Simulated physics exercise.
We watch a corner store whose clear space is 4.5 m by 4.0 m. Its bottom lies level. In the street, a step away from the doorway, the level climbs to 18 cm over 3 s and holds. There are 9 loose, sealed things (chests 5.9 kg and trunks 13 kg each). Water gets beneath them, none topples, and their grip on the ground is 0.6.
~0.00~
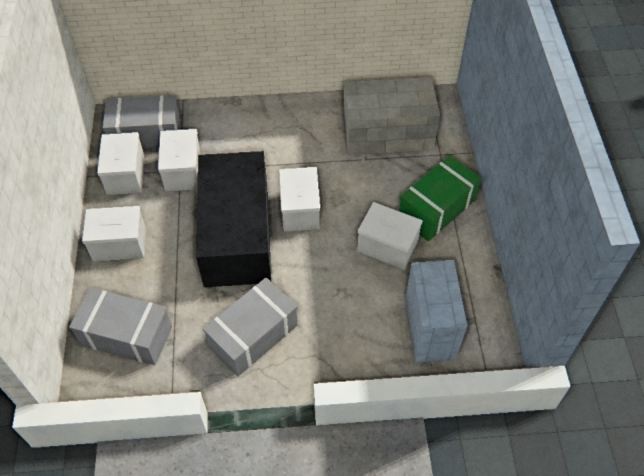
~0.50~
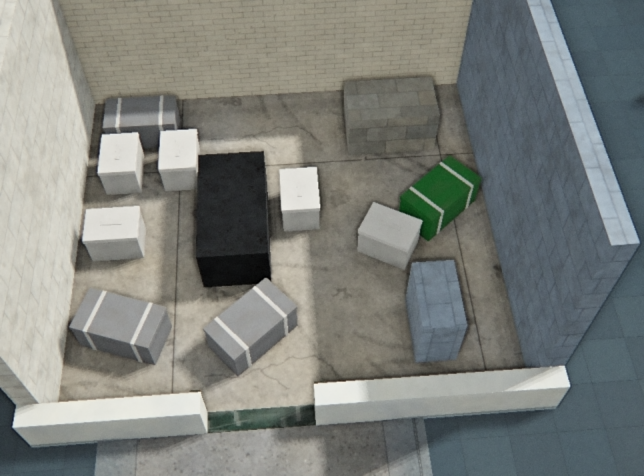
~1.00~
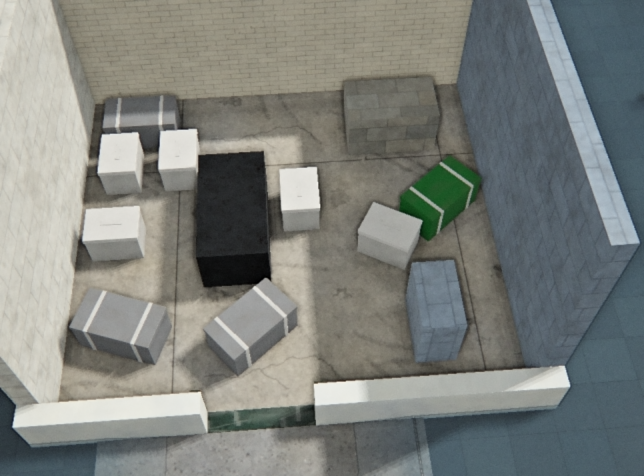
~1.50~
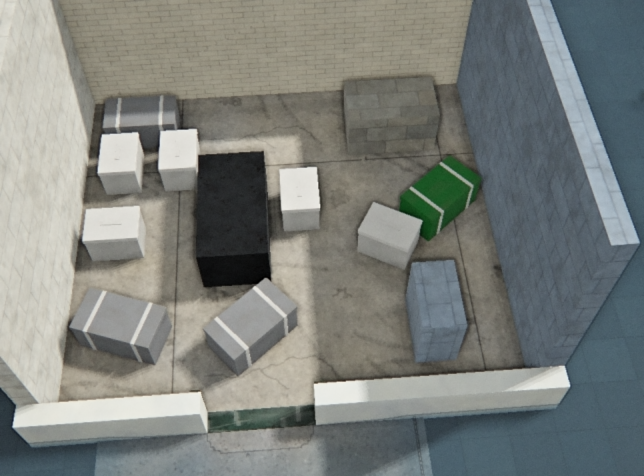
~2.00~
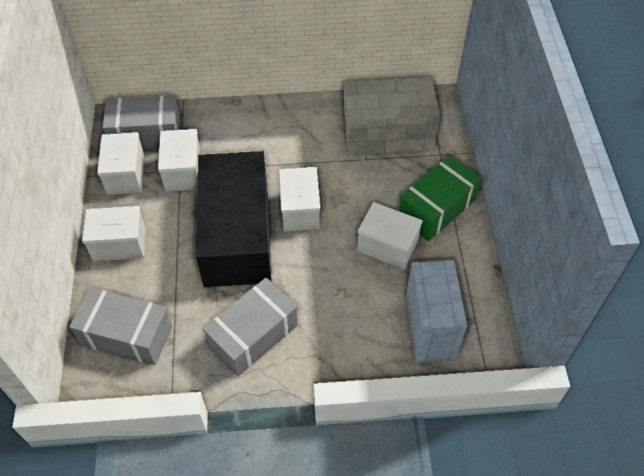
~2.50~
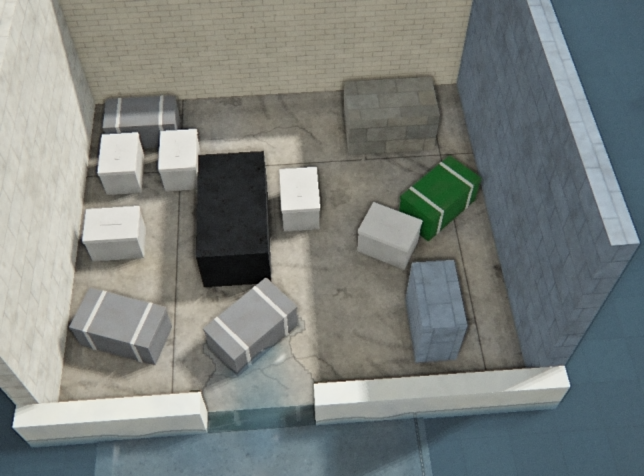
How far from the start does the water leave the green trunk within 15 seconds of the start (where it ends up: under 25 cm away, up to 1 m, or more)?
The green trunk is nudged along.
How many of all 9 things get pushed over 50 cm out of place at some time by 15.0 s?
7 of them.
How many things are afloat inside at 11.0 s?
I count 8.
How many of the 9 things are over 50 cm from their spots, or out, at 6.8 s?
1 of them.
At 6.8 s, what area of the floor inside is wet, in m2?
Some 14 m2.
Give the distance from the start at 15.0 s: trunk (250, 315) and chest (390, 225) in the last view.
In turn: 80 cm, 140 cm.
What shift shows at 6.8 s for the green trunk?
Roughly 5 cm by then.
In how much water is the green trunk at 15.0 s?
About 12 cm.
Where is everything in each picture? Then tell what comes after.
The green trunk at (441, 187) rests on the ground; water covers 0.0 m2; 0 of 9 have shifted, in the first picture.
The green trunk at (441, 187) rests on the ground; water covers 0.0 m2; 0 of 9 have shifted, in the second picture.
The green trunk at (441, 187) rests on the ground; 0.0 m2 under water; 0 of 9 have shifted, in the third picture.
The green trunk at (441, 187), on the bottom; water covers 0.0 m2; 0 of 9 have shifted, in the fourth picture.
The green trunk at (441, 187), on the bottom; water covers 0.1 m2; 0 of 9 have shifted, in the fifth picture.
The green trunk at (441, 187) rests on the ground; 0.5 m2 under water; 0 of 9 have shifted, in the sixth picture.
After 3.5 s the green trunk is near (441, 187), 0.0 m from its start, aground; 0 afloat.
After 6.8 s the green trunk is near (444, 183), 0.1 m from its start, afloat; 6 afloat.
After 11.0 s the green trunk is near (444, 151), 0.5 m from its start, afloat; 8 afloat.
After 15.0 s the green trunk is near (444, 150), 0.4 m from its start, afloat; 9 afloat.
